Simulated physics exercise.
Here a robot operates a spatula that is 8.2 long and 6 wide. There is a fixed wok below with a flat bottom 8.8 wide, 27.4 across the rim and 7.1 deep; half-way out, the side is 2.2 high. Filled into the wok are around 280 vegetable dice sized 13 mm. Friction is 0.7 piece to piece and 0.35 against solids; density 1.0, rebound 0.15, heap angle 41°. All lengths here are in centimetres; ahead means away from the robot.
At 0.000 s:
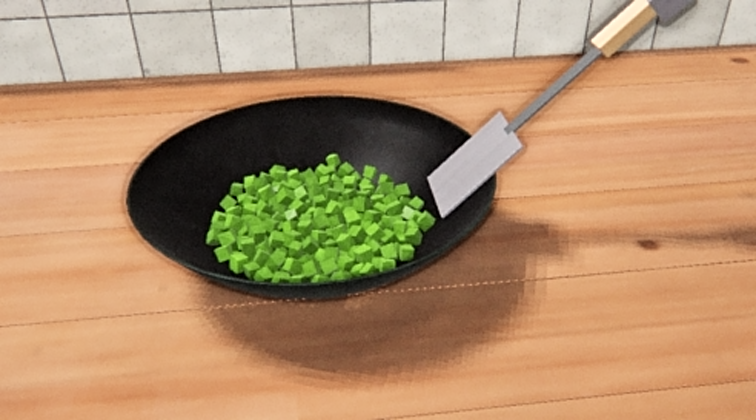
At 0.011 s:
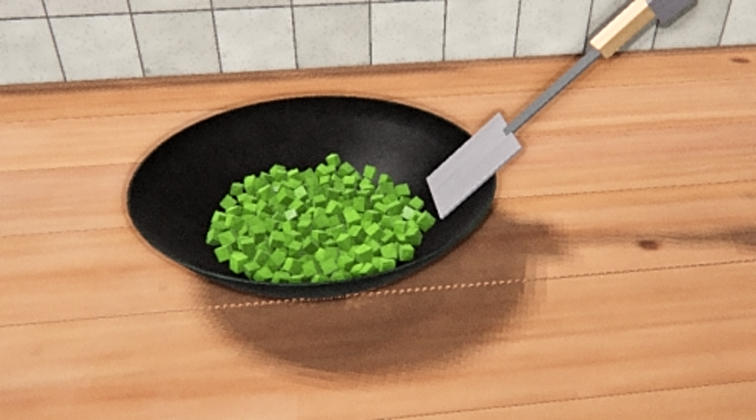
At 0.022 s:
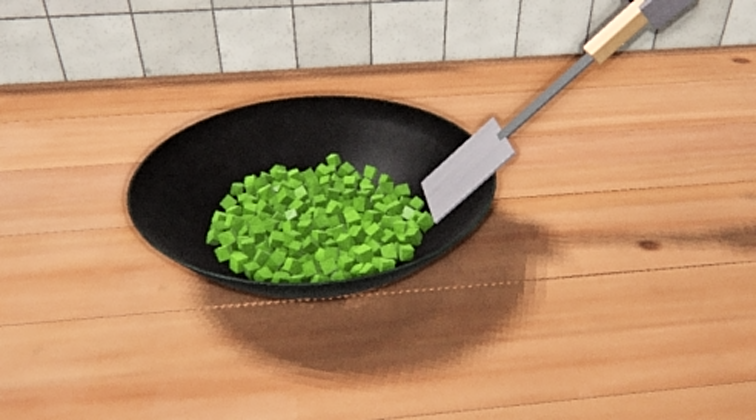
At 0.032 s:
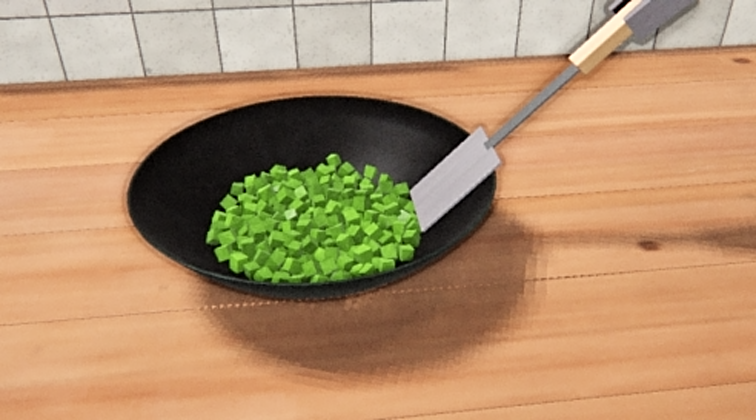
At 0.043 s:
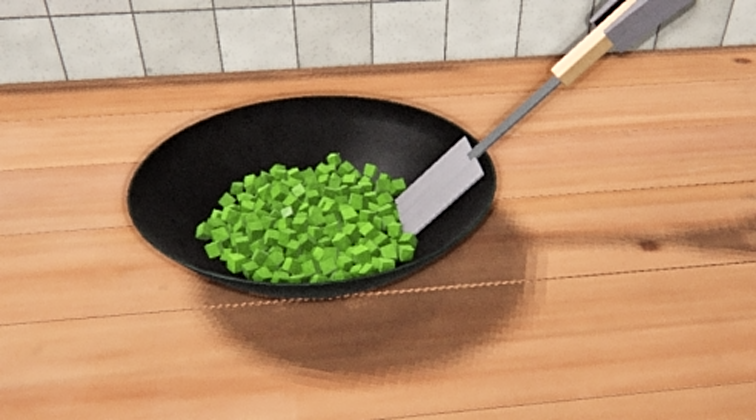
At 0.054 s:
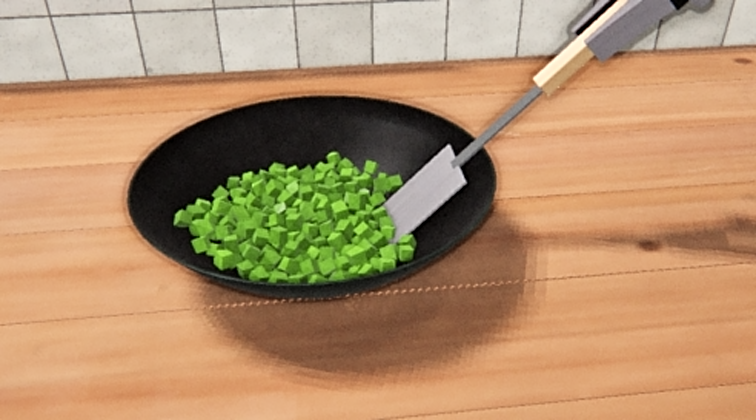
A spatula held by a robot rests at the right side of a black wok of green vegetable dice on a wooden counter, barely moving at first. It then slides left and slightly down into the wok, pressing against the dice, and the pile shifts a little toward the left.
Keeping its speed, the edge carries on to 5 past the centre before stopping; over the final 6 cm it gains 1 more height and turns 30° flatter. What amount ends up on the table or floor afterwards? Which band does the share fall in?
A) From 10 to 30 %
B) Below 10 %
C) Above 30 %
A, from 10 to 30 %.
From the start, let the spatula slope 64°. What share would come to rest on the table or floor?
Some 15 in a hundred.
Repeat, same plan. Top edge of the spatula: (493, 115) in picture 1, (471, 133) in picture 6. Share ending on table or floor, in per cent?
Around 5 per cent finishes there.
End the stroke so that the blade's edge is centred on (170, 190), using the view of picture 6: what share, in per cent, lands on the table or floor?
Around 45 percent ends on the table or floor.
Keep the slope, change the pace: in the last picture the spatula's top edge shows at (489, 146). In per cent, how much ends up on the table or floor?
Expect some 0 per cent there.
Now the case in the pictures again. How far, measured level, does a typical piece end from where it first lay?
I'd put it at close to 7 centimetres.
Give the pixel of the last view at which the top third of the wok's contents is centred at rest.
Pixel position: Approx. (196, 206).
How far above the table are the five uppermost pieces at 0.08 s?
8 cm.
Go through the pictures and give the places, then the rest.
The first frame shows spatula top edge at (511, 129), sloping 45°; upper third of the load around (320, 216), from x 215 to 425, top at y 160; 278 in the wok.
The second frame shows spatula top edge at (510, 130), sloping 45°; upper third of the load around (320, 216), from x 215 to 425, top at y 160.
The third frame shows spatula top edge at (504, 134), sloping 45°; upper third of the load around (320, 216), from x 215 to 425, top at y 160.
The fourth frame shows spatula top edge at (491, 144), sloping 45°; upper third of the load around (319, 216), from x 215 to 415, top at y 160.
The fifth frame shows spatula top edge at (474, 154), sloping 45°; upper third of the load around (313, 217), from x 205 to 410, top at y 160.
The sixth frame shows spatula top edge at (457, 163), sloping 45°; upper third of the load around (294, 214), from x 185 to 410, top at y 160; 278 in the wok.
After 0.08 s, sloping 45°, highest piece 8 above the table; 278 in the wok.
After 0.11 s, sloping 35°, highest piece 12 above the table; 268 in the wok, 10 on the blade or in flight.
After 0.32 s, sloping 15°, highest piece 16 above the table; 233 in the wok, 21 on the table or floor, 24 on the blade or in flight.
After 1.37 s, sloping 15°, highest piece 8 above the table; 233 in the wok, 45 on the table or floor.
At rest, 233 in the wok, 45 on the table or floor. That is 16 % on the table or floor.
